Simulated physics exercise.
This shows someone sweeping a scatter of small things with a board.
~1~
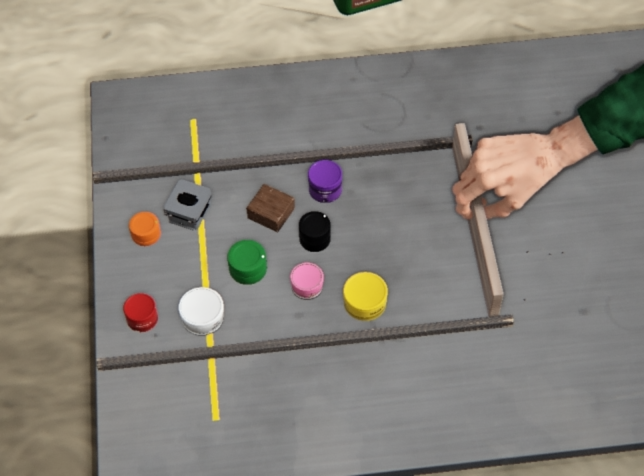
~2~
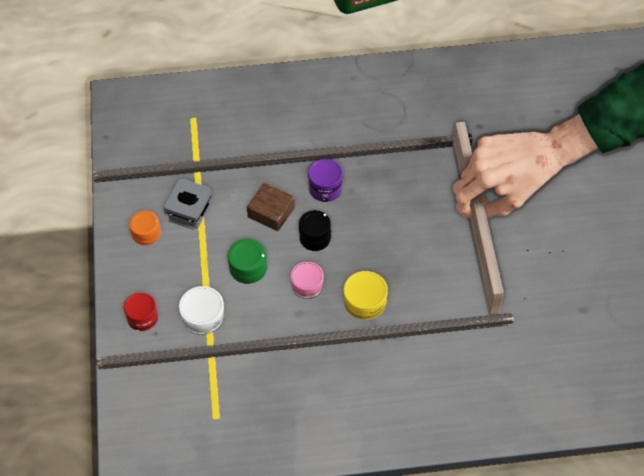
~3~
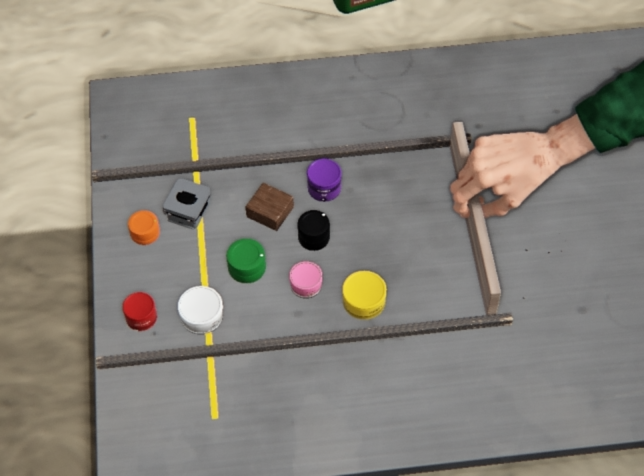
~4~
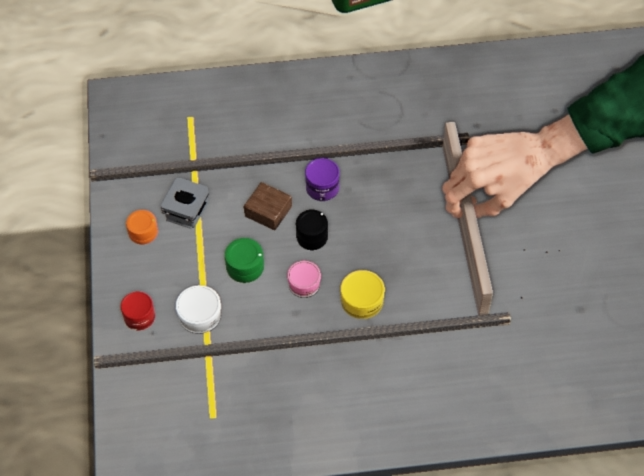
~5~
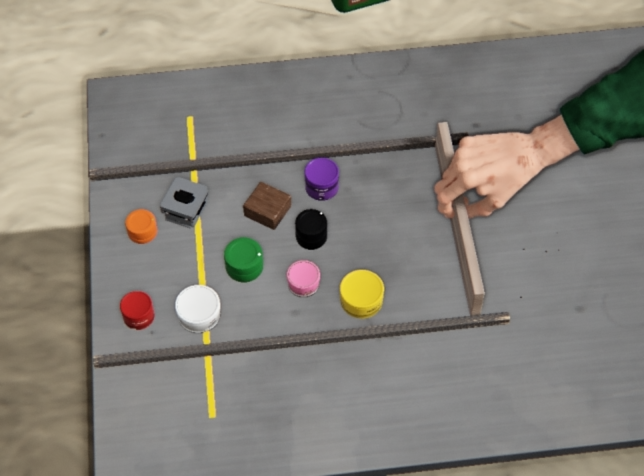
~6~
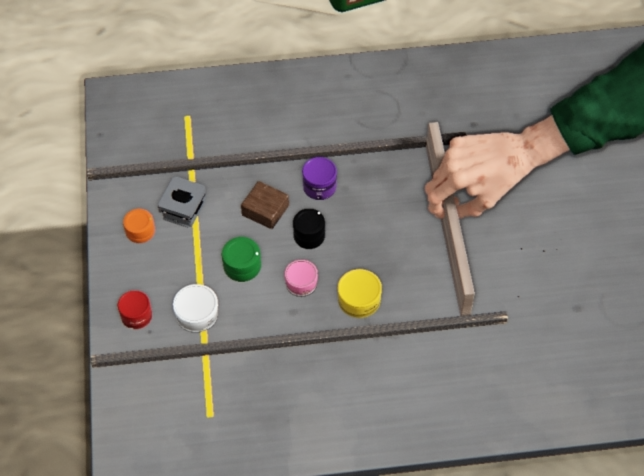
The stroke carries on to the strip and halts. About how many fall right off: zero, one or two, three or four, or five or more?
The number that fall off is zero.
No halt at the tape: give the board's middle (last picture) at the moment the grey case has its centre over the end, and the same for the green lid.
Near (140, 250) and (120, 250).
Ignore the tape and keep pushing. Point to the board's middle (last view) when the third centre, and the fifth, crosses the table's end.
First at (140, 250), next at (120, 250).
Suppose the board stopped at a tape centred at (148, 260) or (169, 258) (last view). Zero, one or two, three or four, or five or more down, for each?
Taking them in turn, 1 or 2; just one or two.
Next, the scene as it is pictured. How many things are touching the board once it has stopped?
In contact: 5.
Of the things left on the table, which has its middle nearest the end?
It is the red tub.
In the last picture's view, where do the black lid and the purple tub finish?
About (181, 247), and the other about (176, 183).
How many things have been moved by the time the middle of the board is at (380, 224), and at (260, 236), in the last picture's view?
By then 0, and 6.
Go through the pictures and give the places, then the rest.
The first frame shows red tub (141, 313); orange lid (145, 229); grey case (189, 206); board (476, 218); tape (204, 258).
The second frame shows orange lid (145, 228); brown block (271, 207).
The third frame shows grey case (188, 205); black lid (314, 231).
The fourth frame shows red tub (138, 311); purple tub (322, 180).
The fifth frame shows orange lid (141, 227); yellow tub (362, 294).
The sixth frame shows red tub (135, 310); orange lid (139, 226); grey case (183, 203); board (449, 217); tape (198, 255).
Soon after, none off yet; red tub at rest near (135, 310); orange lid at rest near (139, 226); grey case at rest near (183, 203).
Then, none off yet; red tub at rest near (135, 310); orange lid at rest near (139, 226); grey case moving near (177, 201).
At rest, the number that fall off is zero.
